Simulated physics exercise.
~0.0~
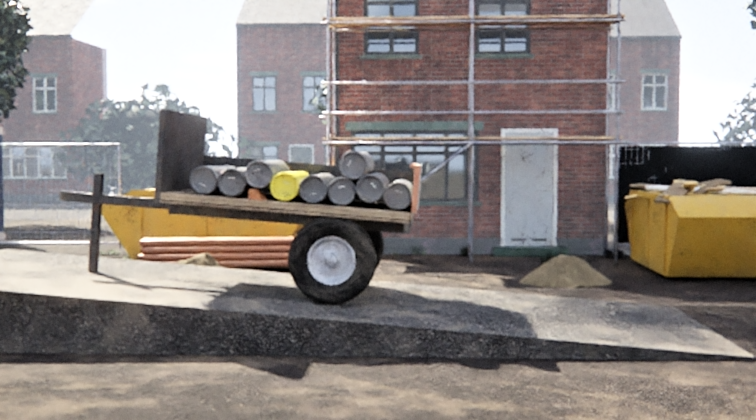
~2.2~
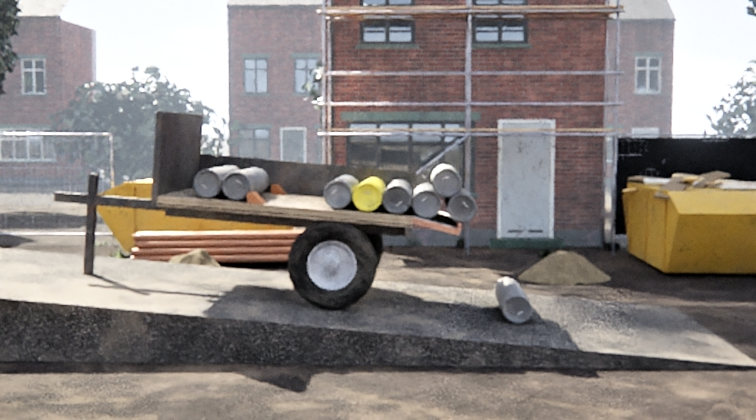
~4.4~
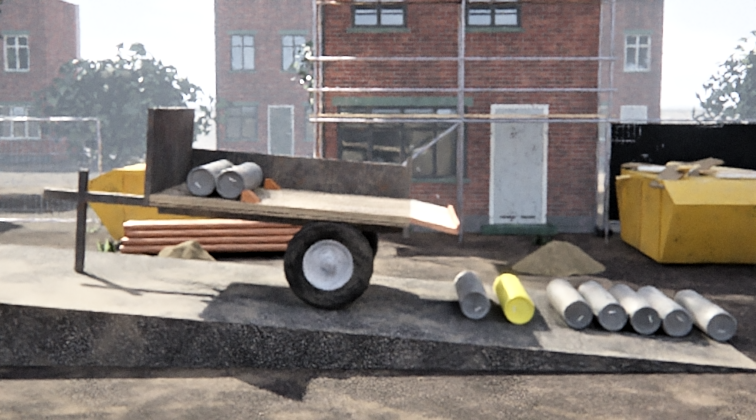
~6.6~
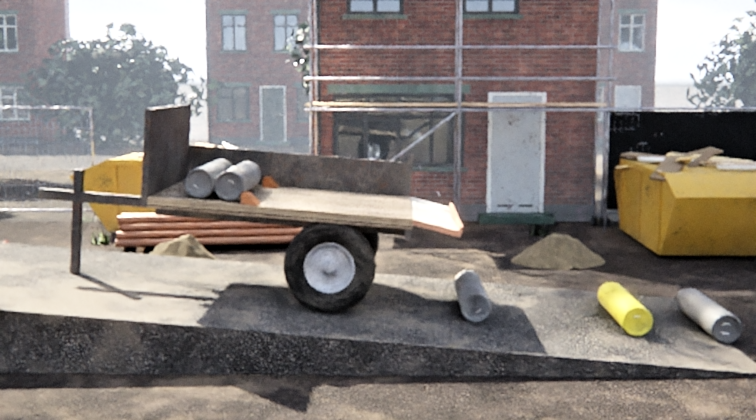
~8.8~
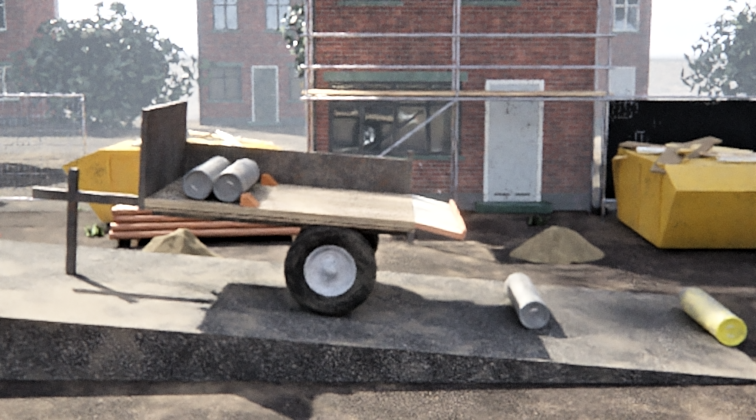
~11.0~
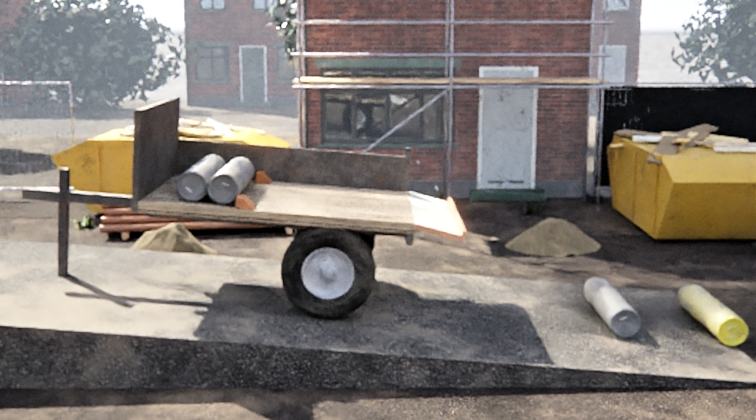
Parked trailer dropping its tailgate on a slope, gas cylinders rolling off rightward, the yellow one ending on the ground.
